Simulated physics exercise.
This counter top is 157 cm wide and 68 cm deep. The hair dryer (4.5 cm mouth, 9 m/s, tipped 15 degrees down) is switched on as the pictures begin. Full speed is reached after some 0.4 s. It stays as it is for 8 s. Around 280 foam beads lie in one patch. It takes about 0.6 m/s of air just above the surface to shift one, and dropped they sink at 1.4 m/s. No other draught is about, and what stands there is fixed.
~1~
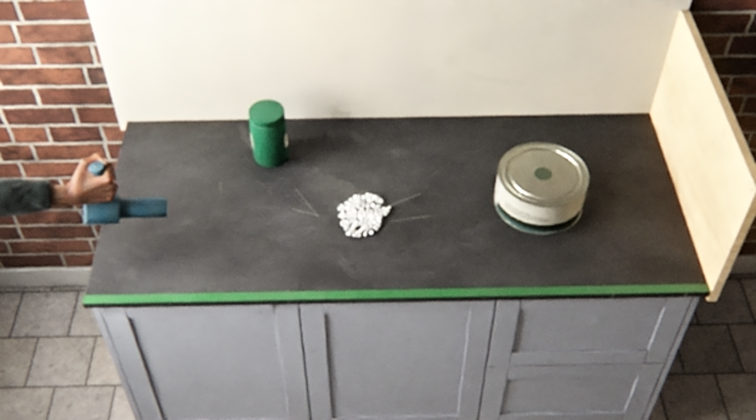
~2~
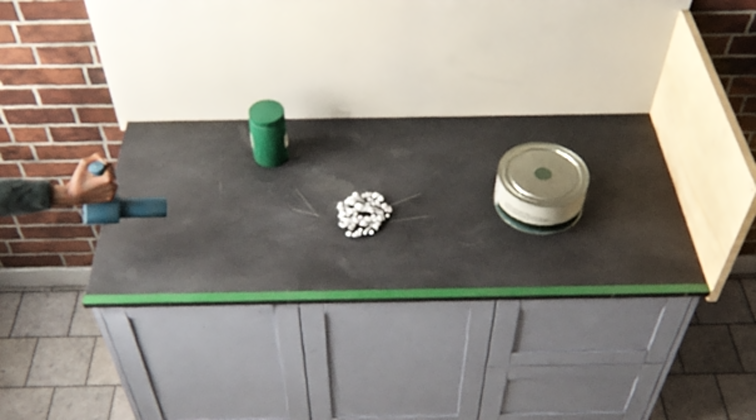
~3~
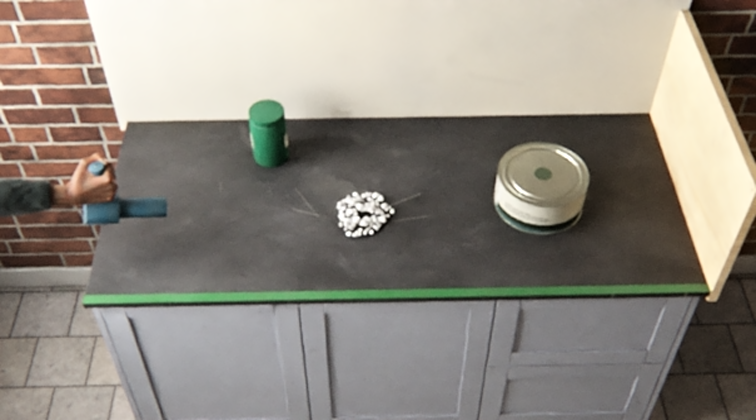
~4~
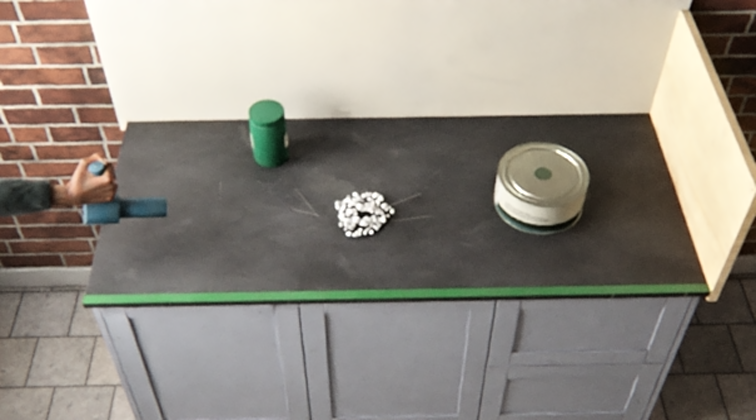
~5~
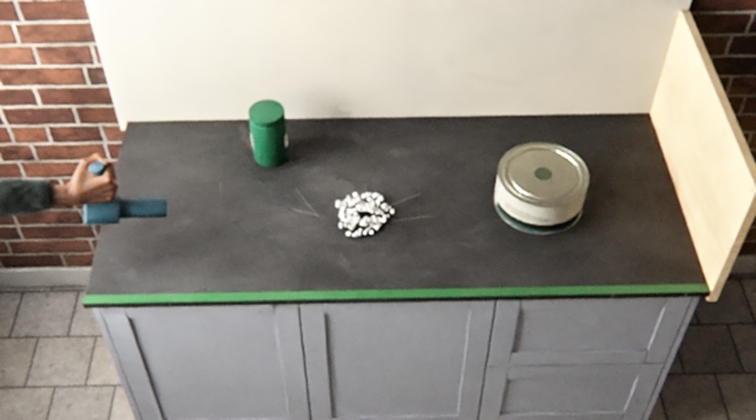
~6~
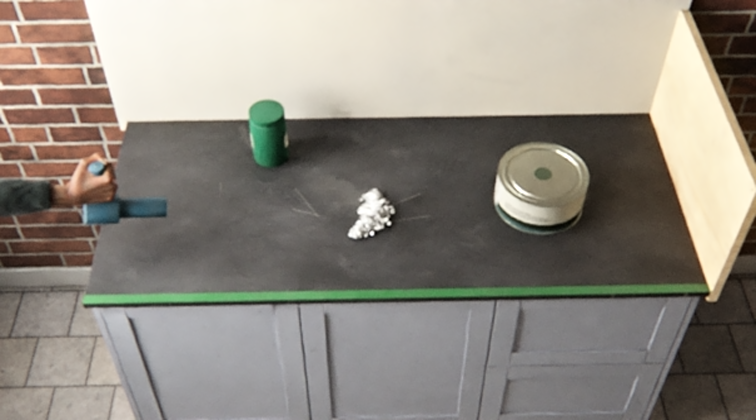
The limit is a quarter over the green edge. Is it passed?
Answer: Yes.
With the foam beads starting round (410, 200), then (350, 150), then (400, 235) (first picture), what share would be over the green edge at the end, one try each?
In turn about 60 %, 30 %, 90 %.
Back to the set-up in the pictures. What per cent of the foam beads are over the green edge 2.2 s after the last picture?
Near 40 %.
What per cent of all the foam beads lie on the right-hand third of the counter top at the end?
Some 20 per cent.
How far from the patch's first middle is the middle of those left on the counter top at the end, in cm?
About 85 cm.
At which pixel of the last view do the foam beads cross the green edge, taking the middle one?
Near (693, 293).
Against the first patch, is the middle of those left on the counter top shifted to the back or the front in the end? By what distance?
To the front, by about 10 cm.
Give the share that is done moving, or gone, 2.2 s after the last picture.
Some 30 per cent.
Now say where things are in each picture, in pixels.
In the first frame, the middle of the foam beads is near (363, 215), none has stirred yet and the mouth of the hair dryer is at (166, 207).
In the second frame, the middle of the foam beads is near (363, 210), none has stirred yet and the green edge is centred on (398, 298).
In the third frame, the middle of the foam beads is near (363, 210), none has stirred yet, the top of a jar is at (266, 111) and the top of a large tin is at (543, 173).
In the fourth frame, the middle of the foam beads is near (363, 210) and none has stirred yet.
In the fifth frame, the middle of the foam beads is near (363, 210) and none has stirred yet.
In the sixth frame, the middle of the foam beads is near (375, 217), the farthest in sight from the hair dryer is at (393, 212) and about 55 % have left their places.
Then, 1.2 s after the last picture the count stands so, 0 % are over the green edge; the middle of those still in play is near (609, 266).
Then, 2.2 s after the last picture the count stands so, 39 % are over the green edge; the middle of those still in play is near (690, 258).
Then, 4.0 s after the last picture the count stands so, 68 % are over the green edge; the middle of those still in play is near (691, 254).
Then, 7.6 s after the last picture, at the end, 80 % are over the green edge; the middle of those still in play is near (680, 241).
